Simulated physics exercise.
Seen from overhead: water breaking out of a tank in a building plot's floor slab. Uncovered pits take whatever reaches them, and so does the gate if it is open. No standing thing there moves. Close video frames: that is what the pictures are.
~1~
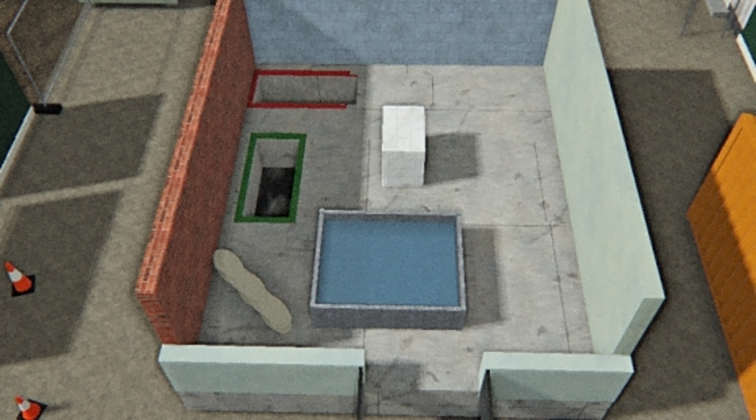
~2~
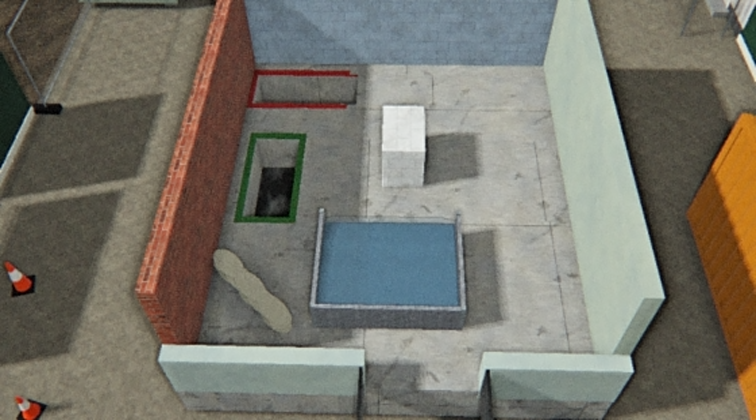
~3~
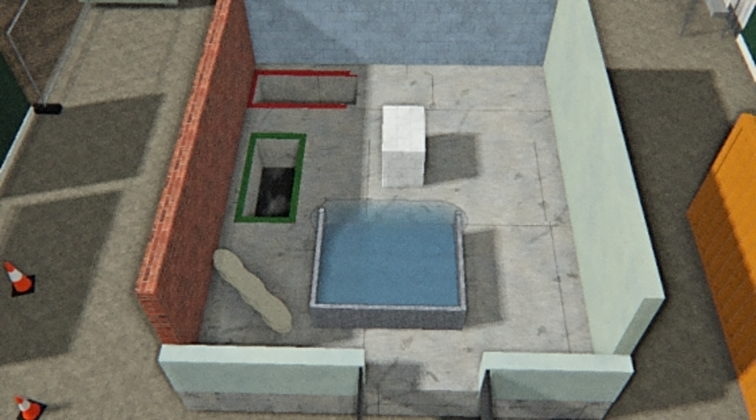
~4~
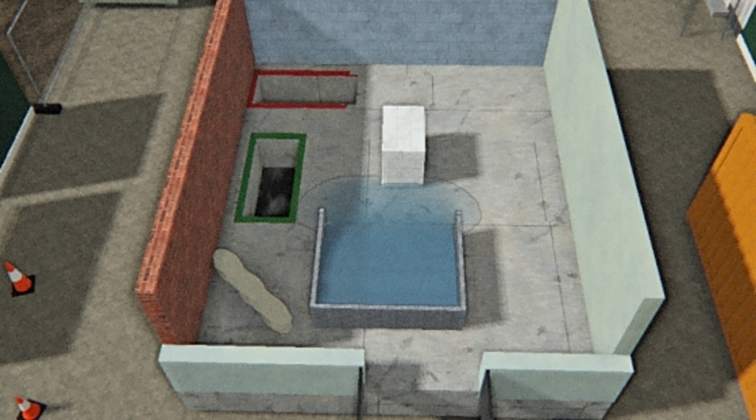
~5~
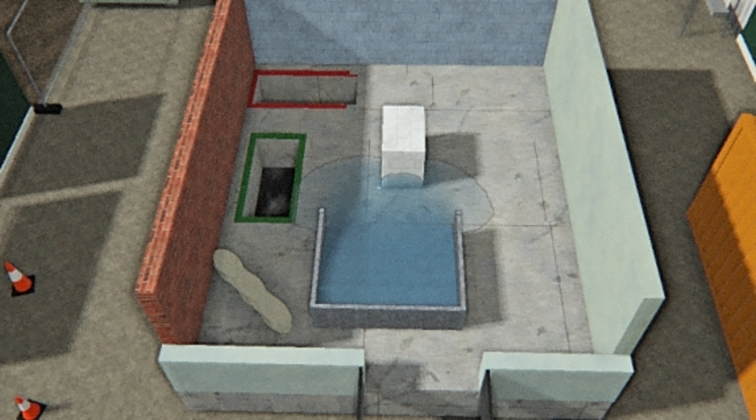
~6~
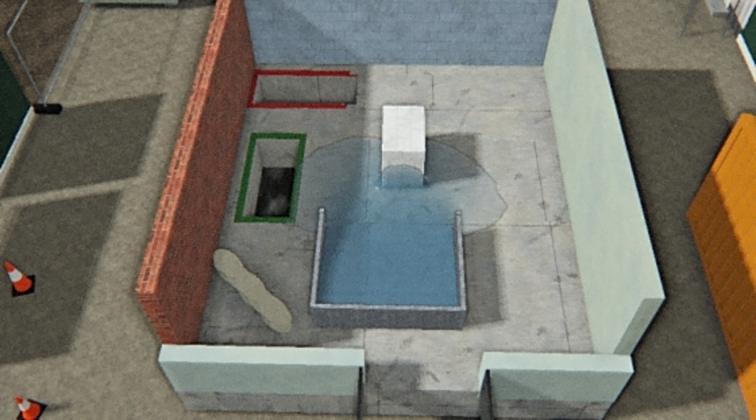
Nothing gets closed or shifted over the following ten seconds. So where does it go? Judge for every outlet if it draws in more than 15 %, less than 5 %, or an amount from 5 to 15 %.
My call: The gate draws in less than 5 %; the green pit draws in more than 15 %; the red pit draws in more than 15 %.
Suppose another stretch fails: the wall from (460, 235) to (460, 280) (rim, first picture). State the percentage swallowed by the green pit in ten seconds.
Share to the green pit: 2 in a hundred.
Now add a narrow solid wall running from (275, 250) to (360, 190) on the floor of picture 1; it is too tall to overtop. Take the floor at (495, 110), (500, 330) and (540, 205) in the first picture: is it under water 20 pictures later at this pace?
In the order you listed them: Soaked, unsoaked, soaked.
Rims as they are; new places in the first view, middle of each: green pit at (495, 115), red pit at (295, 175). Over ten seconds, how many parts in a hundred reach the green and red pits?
Roughly: Green pit 25 %, red pit 45 %.
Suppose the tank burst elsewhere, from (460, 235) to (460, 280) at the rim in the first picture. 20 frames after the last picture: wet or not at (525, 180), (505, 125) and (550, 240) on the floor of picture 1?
So the first one is drenched, the next drenched, and the last drenched.
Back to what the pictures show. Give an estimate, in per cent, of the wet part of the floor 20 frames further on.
It should be close to 55 %.
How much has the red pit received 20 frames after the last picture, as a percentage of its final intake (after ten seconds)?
Share by then: About 45 in a hundred.
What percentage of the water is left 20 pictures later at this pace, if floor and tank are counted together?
I'd estimate close to 70 per cent.
A moment on, water covers 35 % of the floor; the gate 0 %, the green pit 2 %, the red pit 1 %.
Next, water covers 50 % of the floor; the gate 0 %, the green pit 7 %, the red pit 7 %.
Then, water covers 55 % of the floor; the gate 0 %, the green pit 15 %, the red pit 14 %.
Later, water covers 60 % of the floor; the gate 0 %, the green pit 21 %, the red pit 21 %.
In the end, water covers 75 % of the floor; the gate 0 %, the green pit 29 %, the red pit 30 %.
